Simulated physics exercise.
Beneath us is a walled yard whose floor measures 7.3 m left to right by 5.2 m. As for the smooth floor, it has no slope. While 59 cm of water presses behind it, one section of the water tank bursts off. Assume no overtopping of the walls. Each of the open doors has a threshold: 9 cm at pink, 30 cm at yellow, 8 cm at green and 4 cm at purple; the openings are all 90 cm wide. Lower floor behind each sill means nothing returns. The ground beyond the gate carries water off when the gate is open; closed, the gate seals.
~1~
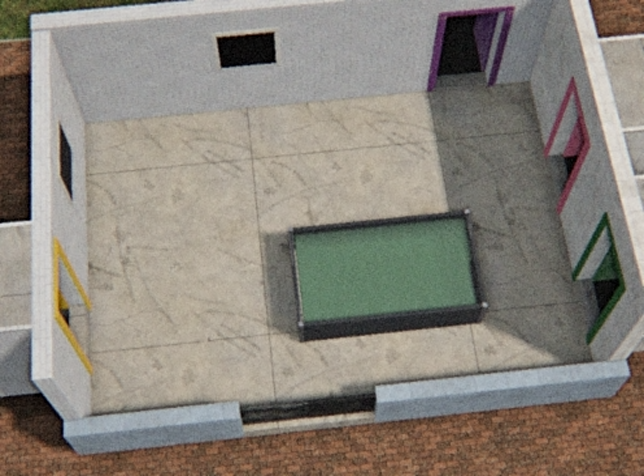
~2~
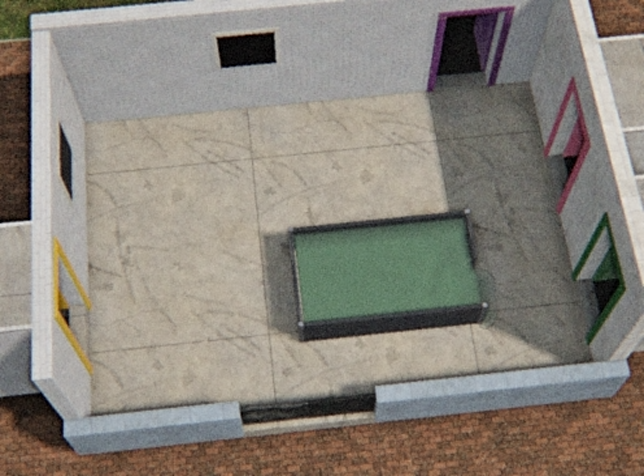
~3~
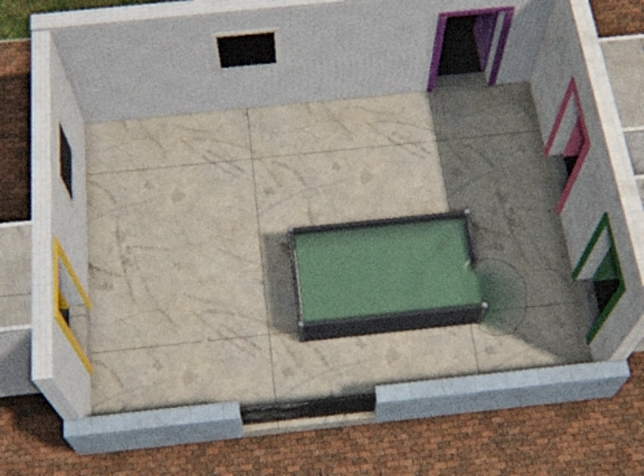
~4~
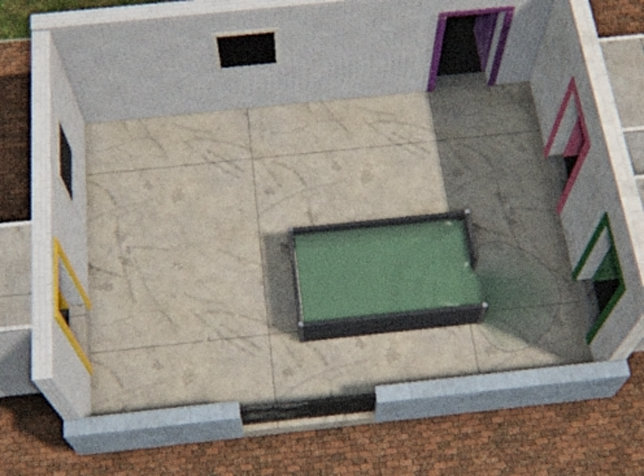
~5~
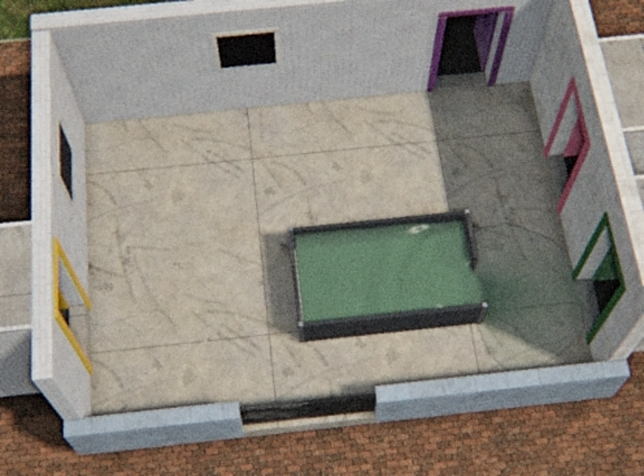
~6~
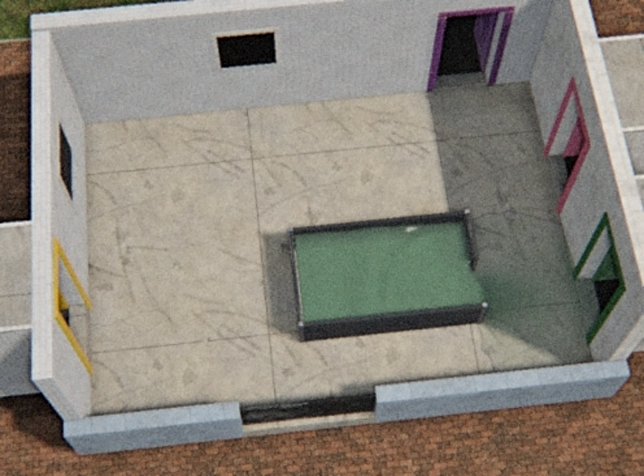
A dark-framed tank of still green water sat in a walled yard with colored doorways, then a section of its right side opened and water poured out, spreading rightward across the shaded floor.
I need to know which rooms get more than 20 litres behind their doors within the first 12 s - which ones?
Here is each one: The pink door does not get more than 20 litres; the yellow door does not get more than 20 litres; the green door gets more than 20 litres; the purple door gets more than 20 litres.
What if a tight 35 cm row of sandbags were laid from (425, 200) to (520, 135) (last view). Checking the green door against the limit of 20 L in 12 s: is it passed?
At green, compared with that limit: Limit exceeded.
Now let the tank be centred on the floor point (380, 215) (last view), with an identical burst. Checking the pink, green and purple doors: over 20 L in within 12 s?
Pink: Too much; green: Too much; purple: Too much.
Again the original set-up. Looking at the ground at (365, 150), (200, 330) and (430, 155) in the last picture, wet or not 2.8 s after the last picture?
First spot bone dry, second bone dry, third soaked.
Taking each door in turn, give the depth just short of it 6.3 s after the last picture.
Door by door, in cm: Pink reads 4, yellow reads 3, green reads 14, purple reads 9.
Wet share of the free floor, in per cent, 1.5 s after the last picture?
Roughly 15 percent.
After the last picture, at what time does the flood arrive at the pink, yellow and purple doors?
Door times: Pink 0.4 s / yellow 6.0 s / purple 2.0 s.
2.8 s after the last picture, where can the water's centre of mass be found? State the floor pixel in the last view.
I'd put it close to (429, 282).
Then, 0.7 s after the last picture water covers 10 % of the floor and is deepest (32 cm) near (576, 378); pink door 6 cm at the sill, 0 L in, yellow door not reached, green door 19 cm at the sill, 76 L in, purple door not reached.
Then, 1.5 s after the last picture water covers 15 % of the floor and is deepest (28 cm) near (563, 265); pink door 8 cm at the sill, 0 L in, yellow door not reached, green door 28 cm at the sill, 194 L in, purple door not reached.
Then, 2.8 s after the last picture water covers 30 % of the floor and is deepest (22 cm) near (567, 287); pink door 6 cm at the sill, 0 L in, yellow door not reached, green door 22 cm at the sill, 346 L in, purple door 10 cm at the sill, 10 L in.
Then, 6.3 s after the last picture water covers 60 % of the floor and is deepest (14 cm) near (572, 309); pink door 4 cm at the sill, 0 L in, yellow door 3 cm at the sill, 0 L in, green door 14 cm at the sill, 510 L in, purple door 9 cm at the sill, 55 L in.
Then, 11.3 s after the last picture water covers 95 % of the floor and is deepest (8 cm) near (576, 378); pink door 3 cm at the sill, 0 L in, yellow door 4 cm at the sill, 0 L in, green door 8 cm at the sill, 553 L in, purple door 6 cm at the sill, 84 L in.
